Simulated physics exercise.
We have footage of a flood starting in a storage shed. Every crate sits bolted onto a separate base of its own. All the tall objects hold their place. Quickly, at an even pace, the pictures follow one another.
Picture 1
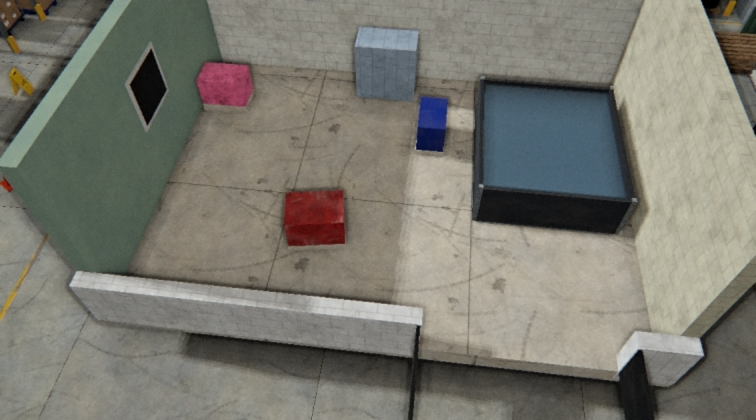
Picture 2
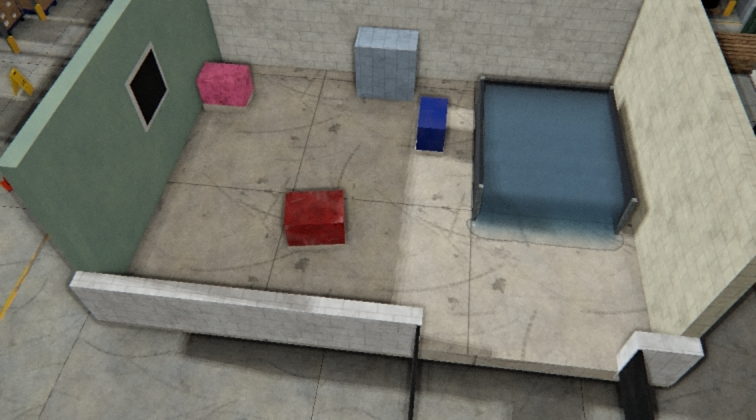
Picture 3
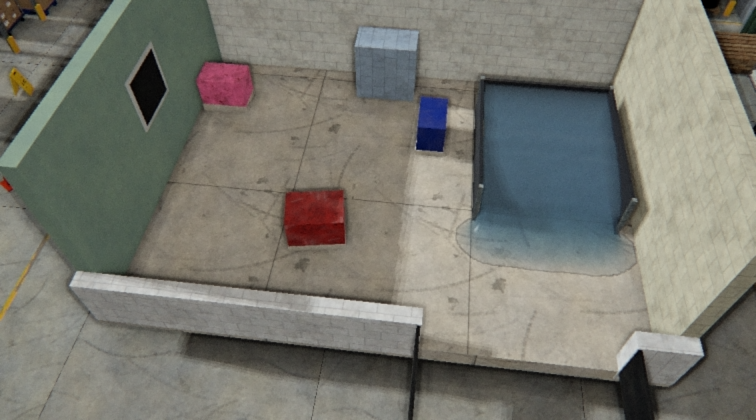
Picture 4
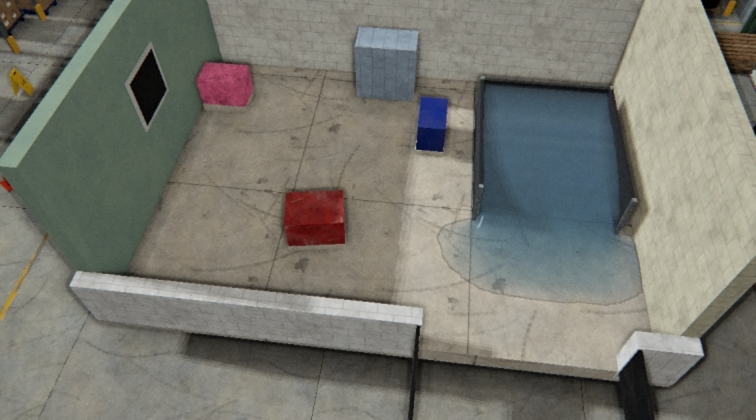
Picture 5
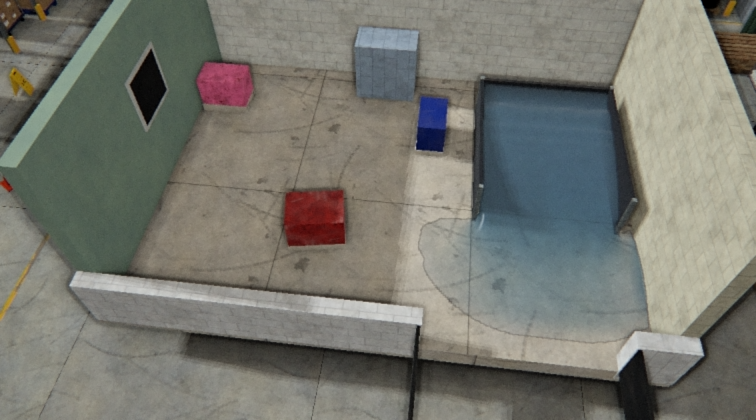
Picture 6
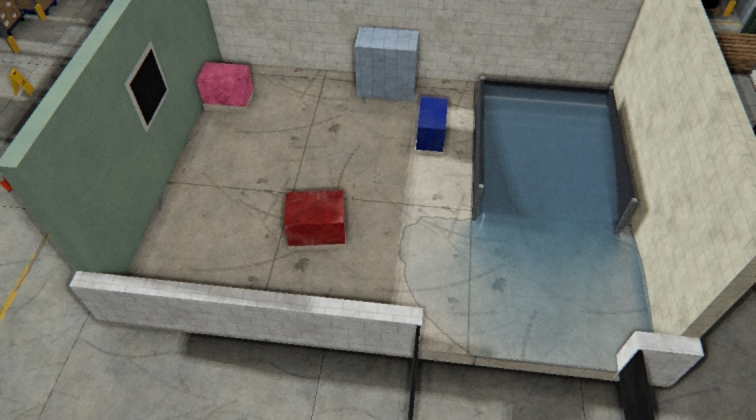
A large tank opens at its front and water spreads across the shed floor.
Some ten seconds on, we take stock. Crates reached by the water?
Red crate not reached, blue crate not reached, pink crate not reached.
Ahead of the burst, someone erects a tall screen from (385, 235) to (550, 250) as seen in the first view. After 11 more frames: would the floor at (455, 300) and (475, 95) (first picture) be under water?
Untouched, untouched.
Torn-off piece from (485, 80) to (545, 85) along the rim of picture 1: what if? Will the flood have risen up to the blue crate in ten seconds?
As far as I can tell, the blue crate is overrun.
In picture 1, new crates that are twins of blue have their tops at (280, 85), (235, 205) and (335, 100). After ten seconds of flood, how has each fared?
Taken as listed, number one never gets reached, number two never gets reached and number three never gets reached.
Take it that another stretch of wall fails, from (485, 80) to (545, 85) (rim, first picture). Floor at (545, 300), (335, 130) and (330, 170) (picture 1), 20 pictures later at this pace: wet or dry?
The first point is unwetted, the second swamped, the third swamped.
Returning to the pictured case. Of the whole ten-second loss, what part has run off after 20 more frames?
Log: Around 65 %, estimated.
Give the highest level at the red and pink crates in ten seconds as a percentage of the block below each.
The first comes to 60 per cent and the second to 40 per cent.
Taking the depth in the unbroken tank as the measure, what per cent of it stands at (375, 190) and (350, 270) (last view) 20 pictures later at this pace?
Near 0 per cent and 2 per cent, respectively.
A moment on, water covers 25 % of the floor; the red crate not reached, the blue crate not reached, the pink crate not reached.
Next, water covers 25 % of the floor; the red crate water round its plinth, the blue crate not reached, the pink crate not reached.
Then, water covers 35 % of the floor; the red crate water round its plinth, the blue crate not reached, the pink crate not reached.
Later, water covers 50 % of the floor; the red crate water round its plinth, the blue crate not reached, the pink crate water round its plinth.
In the end, water covers 65 % of the floor; the red crate stayed above the water, the blue crate stayed above the water, the pink crate stayed above the water.
